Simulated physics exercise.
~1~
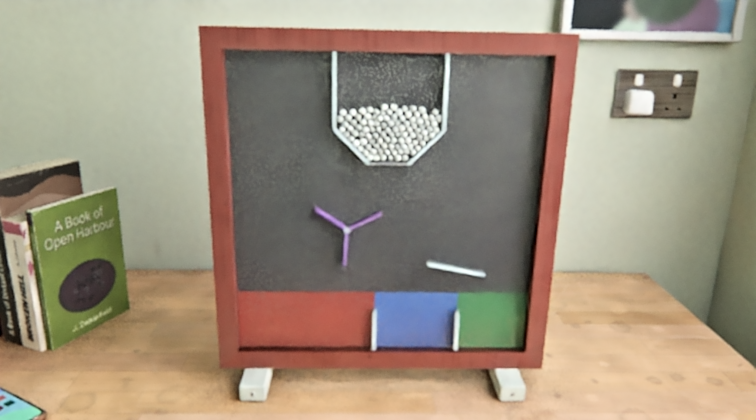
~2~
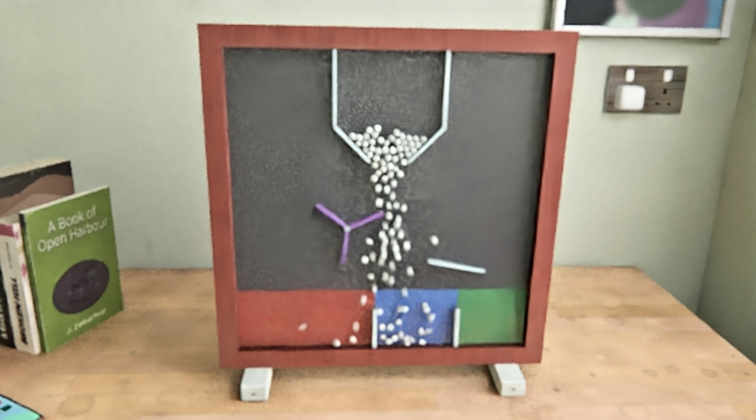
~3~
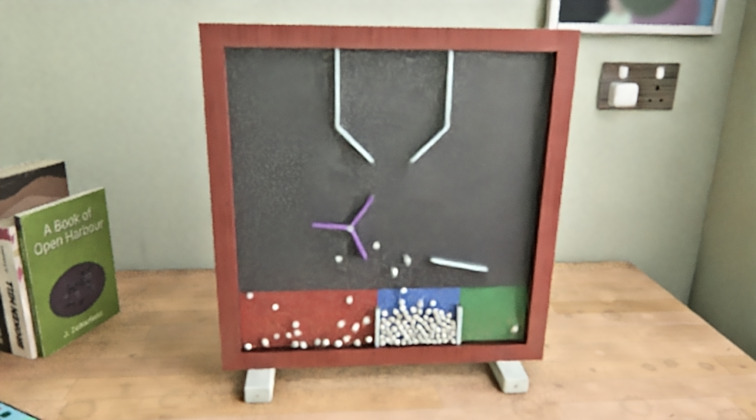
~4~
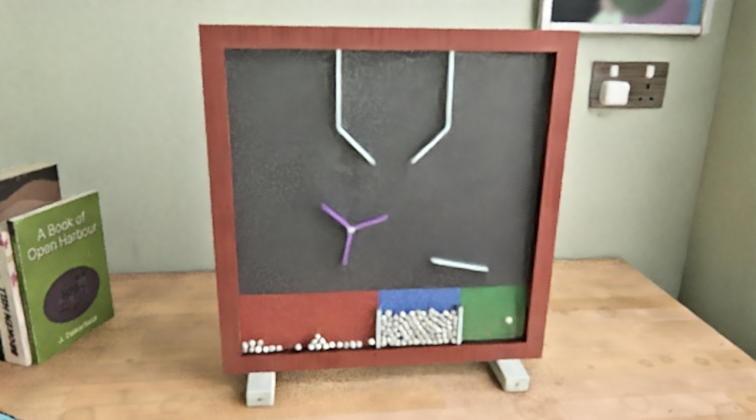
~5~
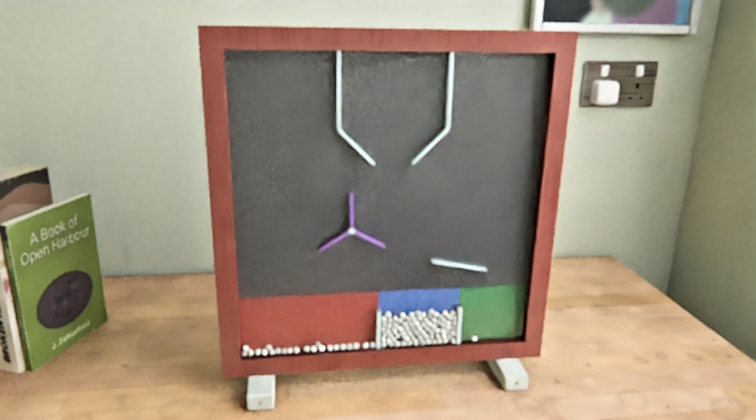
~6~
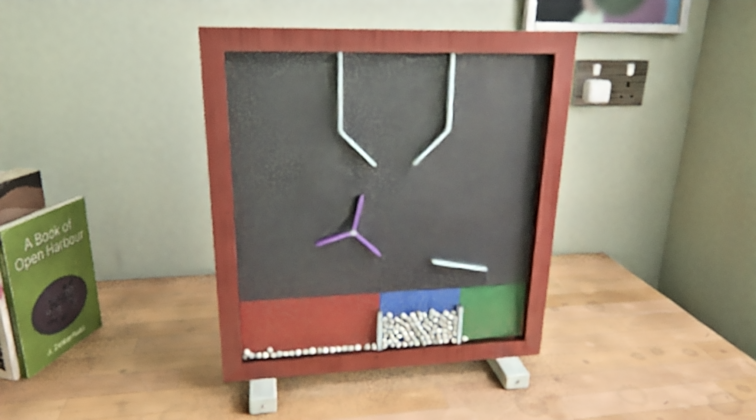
A red-framed upright case with a dark back panel stands on pale feet on a wooden table, seen from the front, with books at the left and a wall socket behind. White beads fill a pale hopper at the top, above a purple three-armed spinner, a short pale bar at the right, and red, blue and green bins. The beads pour down through the hopper's opening, and the spinner turns as they pass. Most pile into the middle blue bin, while others scatter across the red one. Finally the beads lie still, heaped in blue, thinly lining red, with green almost empty.
